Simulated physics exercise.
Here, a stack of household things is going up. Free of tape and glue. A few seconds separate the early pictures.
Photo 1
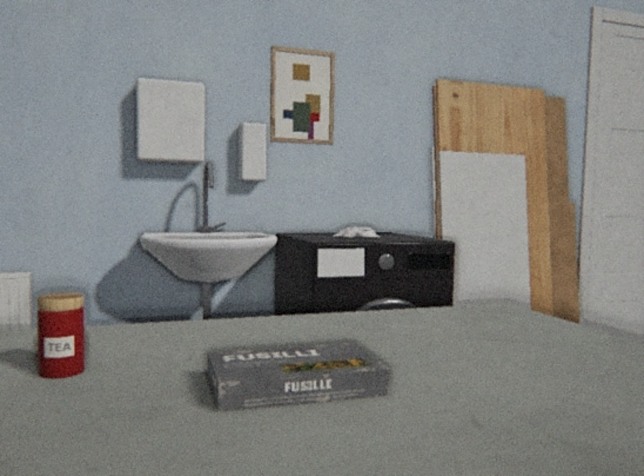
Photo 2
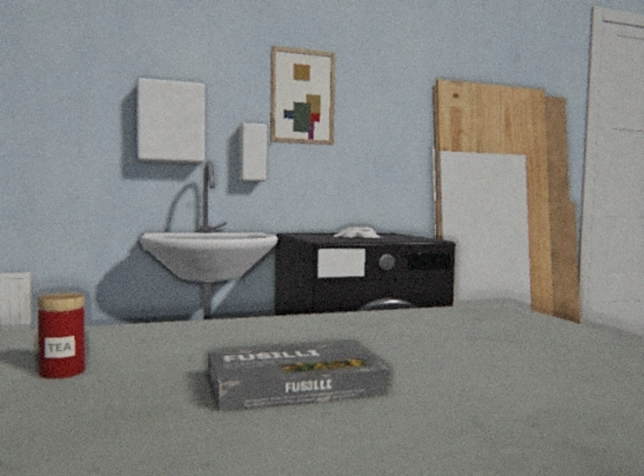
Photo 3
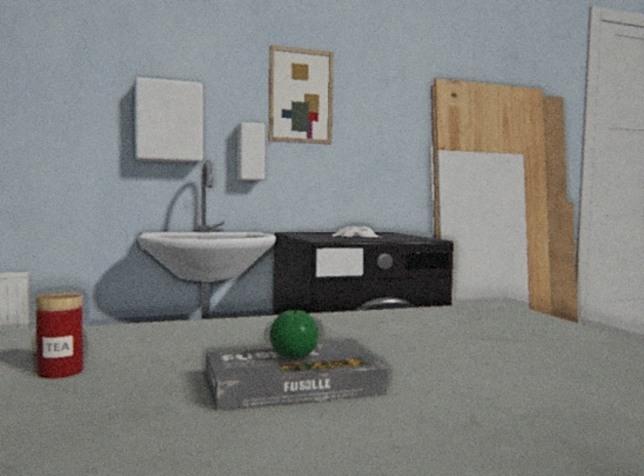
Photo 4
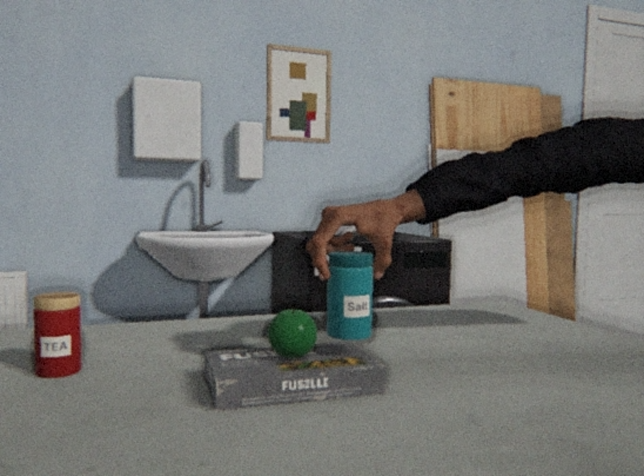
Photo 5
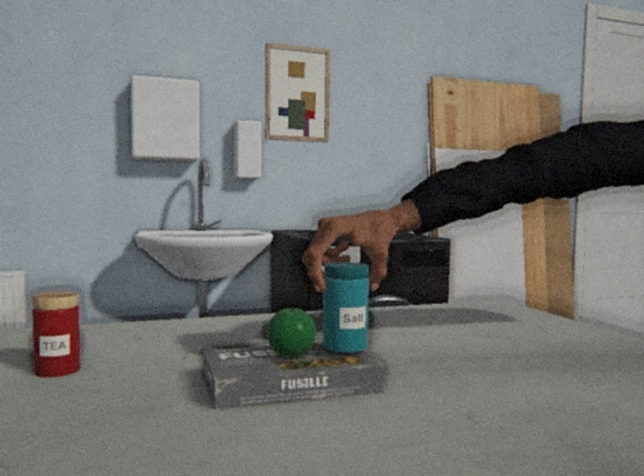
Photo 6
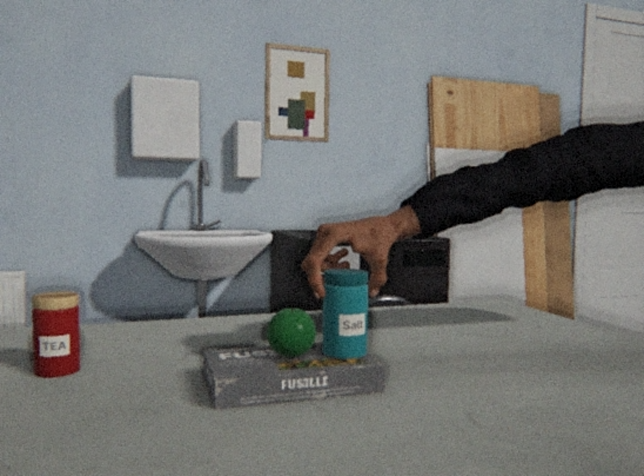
A green ball appears on the grey packet, then a hand lowers a turquoise jar beside it.
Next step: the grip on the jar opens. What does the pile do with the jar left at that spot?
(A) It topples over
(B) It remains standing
Answer: B.
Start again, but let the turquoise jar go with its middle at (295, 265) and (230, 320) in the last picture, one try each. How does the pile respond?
Well, the first time it falls over, and the second time it stays steady.
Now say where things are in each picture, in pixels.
In the first picture, the last thing is not in view yet; grey packet (295, 374).
In the second picture, the last thing is not in view yet.
In the third picture, the last thing is not in view yet; red jar (60, 334).
The fourth picture shows still above its spot; turquoise jar (350, 295); grey packet (292, 372).
The fifth picture shows still above its spot; turquoise jar (345, 306); green apple (291, 332).
The sixth picture shows set down, still held; turquoise jar (345, 312); red jar (57, 333).
Then, 0.20 s on from there, no change.
Then, 0.40 s on from there, turquoise jar resting near (345, 312).
In the end, all 4 unmoved. At the end, from the last picture's camera, turquoise jar near (345, 312). The pile keeps its balance.
